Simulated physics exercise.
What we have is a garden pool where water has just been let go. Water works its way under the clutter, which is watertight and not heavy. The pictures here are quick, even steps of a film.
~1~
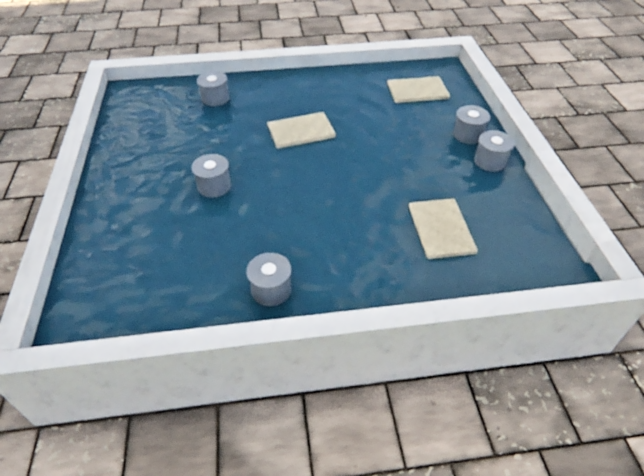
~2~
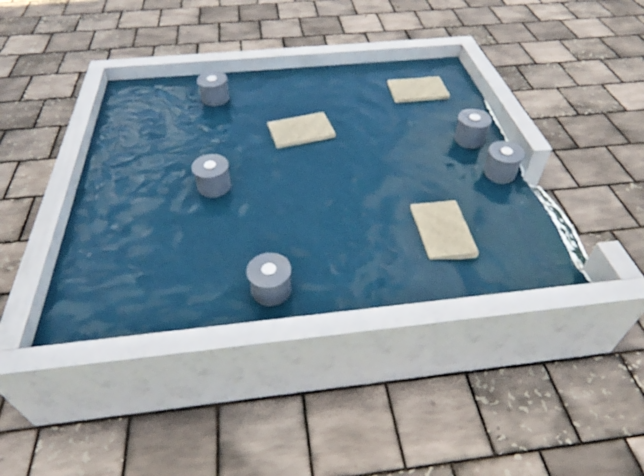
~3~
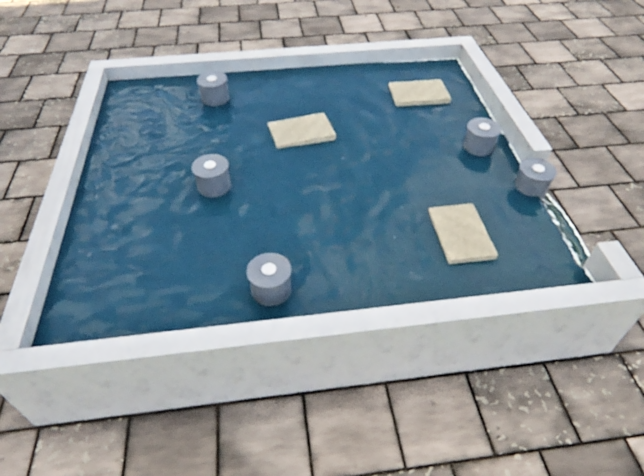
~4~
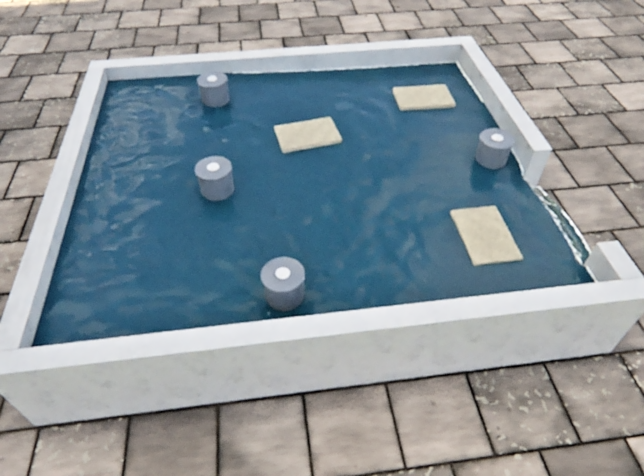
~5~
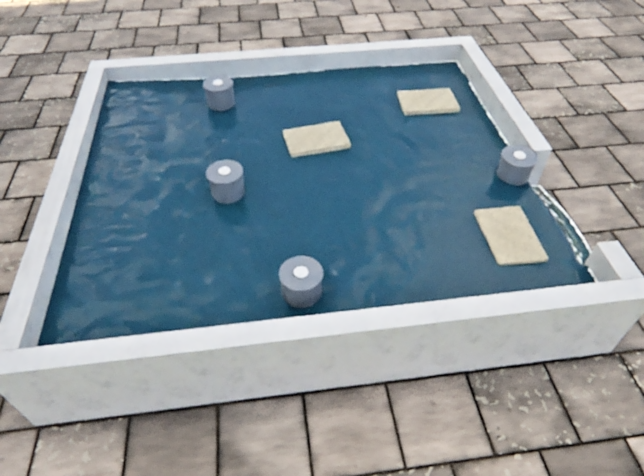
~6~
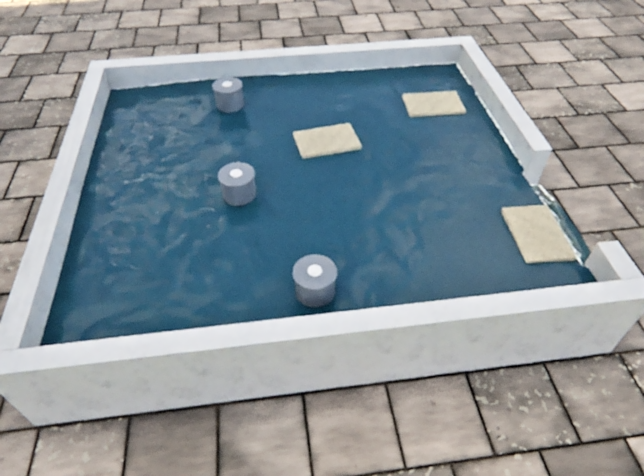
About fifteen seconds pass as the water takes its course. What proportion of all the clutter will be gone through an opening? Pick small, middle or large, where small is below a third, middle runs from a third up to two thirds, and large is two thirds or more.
Large.
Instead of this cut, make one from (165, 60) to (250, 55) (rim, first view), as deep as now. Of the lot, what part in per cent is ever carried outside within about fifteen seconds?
Share: Near 40 %.
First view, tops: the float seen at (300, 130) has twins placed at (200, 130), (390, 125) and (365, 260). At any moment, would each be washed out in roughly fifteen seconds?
First copy doesn't escape, second copy escapes, third copy escapes.
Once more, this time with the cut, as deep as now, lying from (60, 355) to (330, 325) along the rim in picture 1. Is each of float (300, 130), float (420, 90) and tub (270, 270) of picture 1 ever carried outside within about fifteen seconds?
Object one: Leaves; object two: Remains; object three: Leaves.
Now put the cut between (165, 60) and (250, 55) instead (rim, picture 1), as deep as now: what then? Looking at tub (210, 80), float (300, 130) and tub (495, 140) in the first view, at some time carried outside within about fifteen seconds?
One by one as named: Gets away, gets away and doesn't escape.
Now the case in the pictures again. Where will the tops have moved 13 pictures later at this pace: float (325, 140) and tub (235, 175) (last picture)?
(391, 170) and (287, 194), approximately.
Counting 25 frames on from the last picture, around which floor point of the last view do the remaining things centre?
Around (400, 224).
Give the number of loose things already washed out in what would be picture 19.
By then the total stands at 3.
A moment on, 3 of 8 are out; 5 afloat.
Next, 3 of 8 are out; 5 afloat.
Later, 4 of 8 are out; 4 afloat.
In the end, 6 of 8 are out; 2 afloat.
